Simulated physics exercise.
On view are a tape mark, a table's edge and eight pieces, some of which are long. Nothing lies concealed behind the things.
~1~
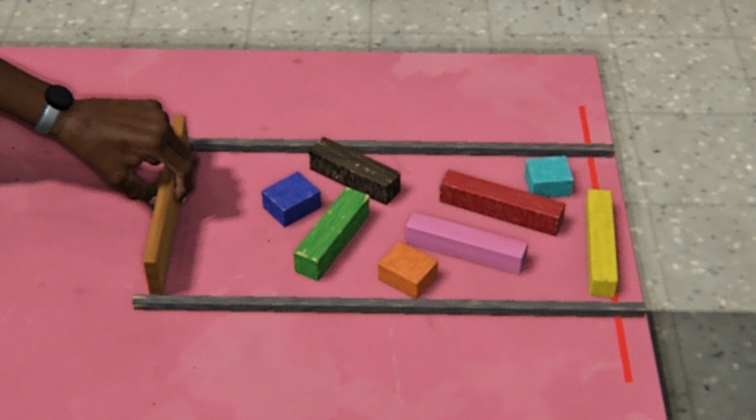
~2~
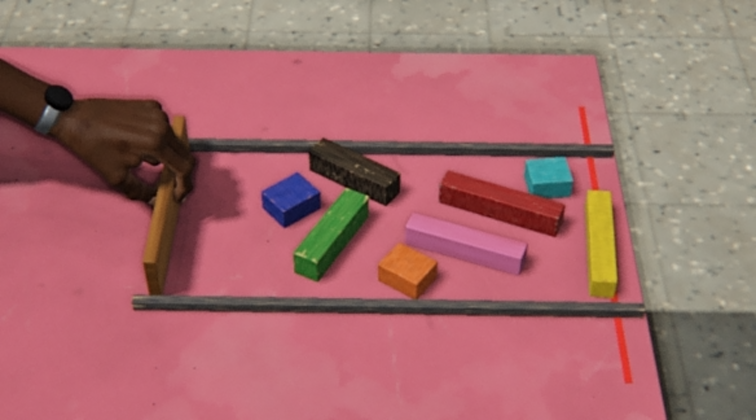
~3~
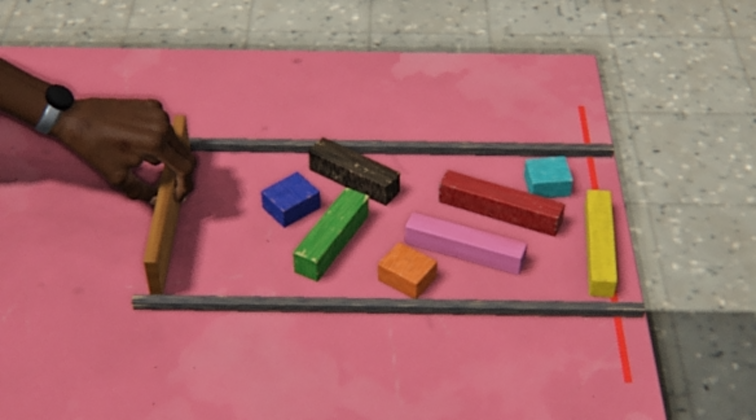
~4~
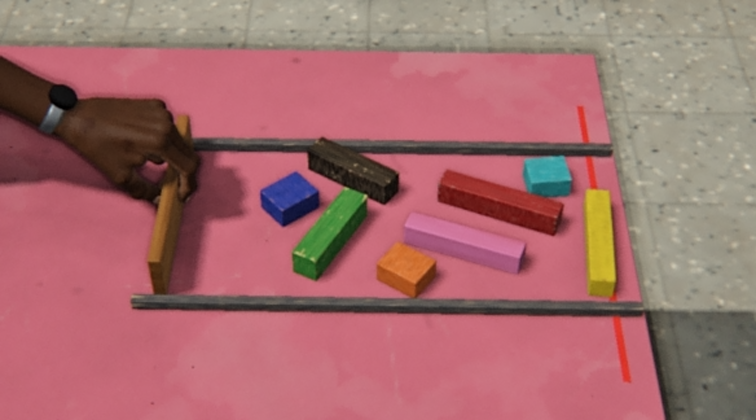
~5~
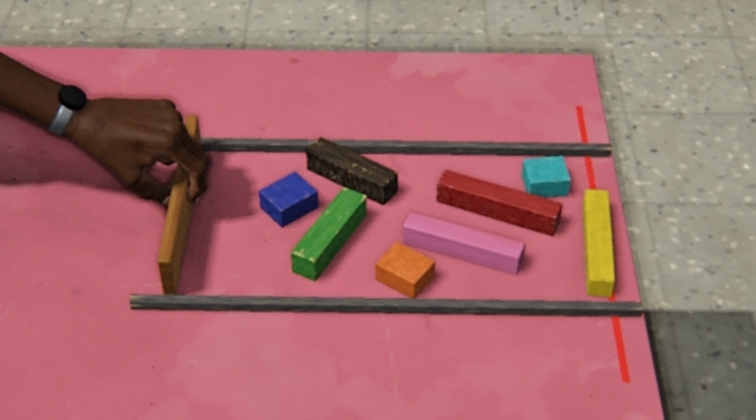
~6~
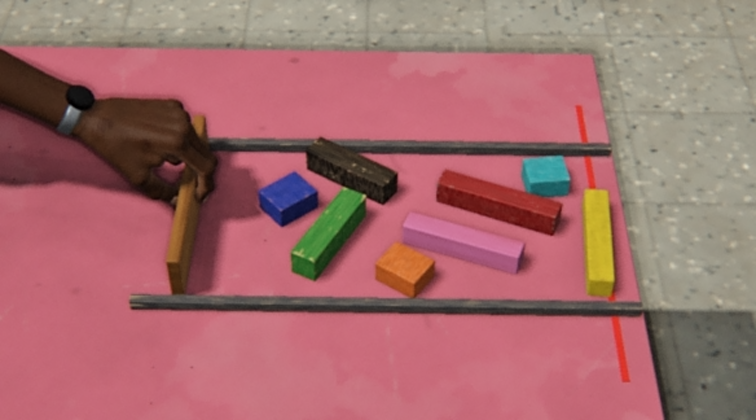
A pink tabletop above a speckled tile floor is seen from above at an angle, with a red line crossing it near its right edge. Between two grey rails lie blue, black, green, orange, pink, red and turquoise blocks, with a yellow bar over the line. A hand wearing a watch first holds a wooden board still at left, then slides it slightly right, while the blocks stay put and the view barely shifts.
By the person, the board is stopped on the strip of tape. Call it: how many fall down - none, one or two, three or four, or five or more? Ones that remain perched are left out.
Call: Five or more fall down.
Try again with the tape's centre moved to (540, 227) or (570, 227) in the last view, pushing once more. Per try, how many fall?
4 and 4 down on the floor.
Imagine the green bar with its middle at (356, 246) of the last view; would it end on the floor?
Placed there, it goes off the edge.
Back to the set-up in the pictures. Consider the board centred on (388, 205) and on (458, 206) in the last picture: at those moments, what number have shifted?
7 by the first point, 8 by the second.
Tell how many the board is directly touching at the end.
All in all, 1.
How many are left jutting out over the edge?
1 overhanging.
A little later, none off yet; yellow bar at rest near (598, 241); turquoise block at rest near (546, 177); red bar at rest near (498, 202).
Next, none off yet; yellow bar shifted a little near (636, 252); turquoise block moving near (549, 175); red bar shifted a little near (570, 217).
Later still, one off so far; yellow bar fallen; turquoise block shifted well along near (621, 167); red bar tilted well over near (646, 244).
When it is over, the number that fall off is five or more; down, green bar, black bar, orange block, pink stick, red bar, turquoise block and yellow bar.
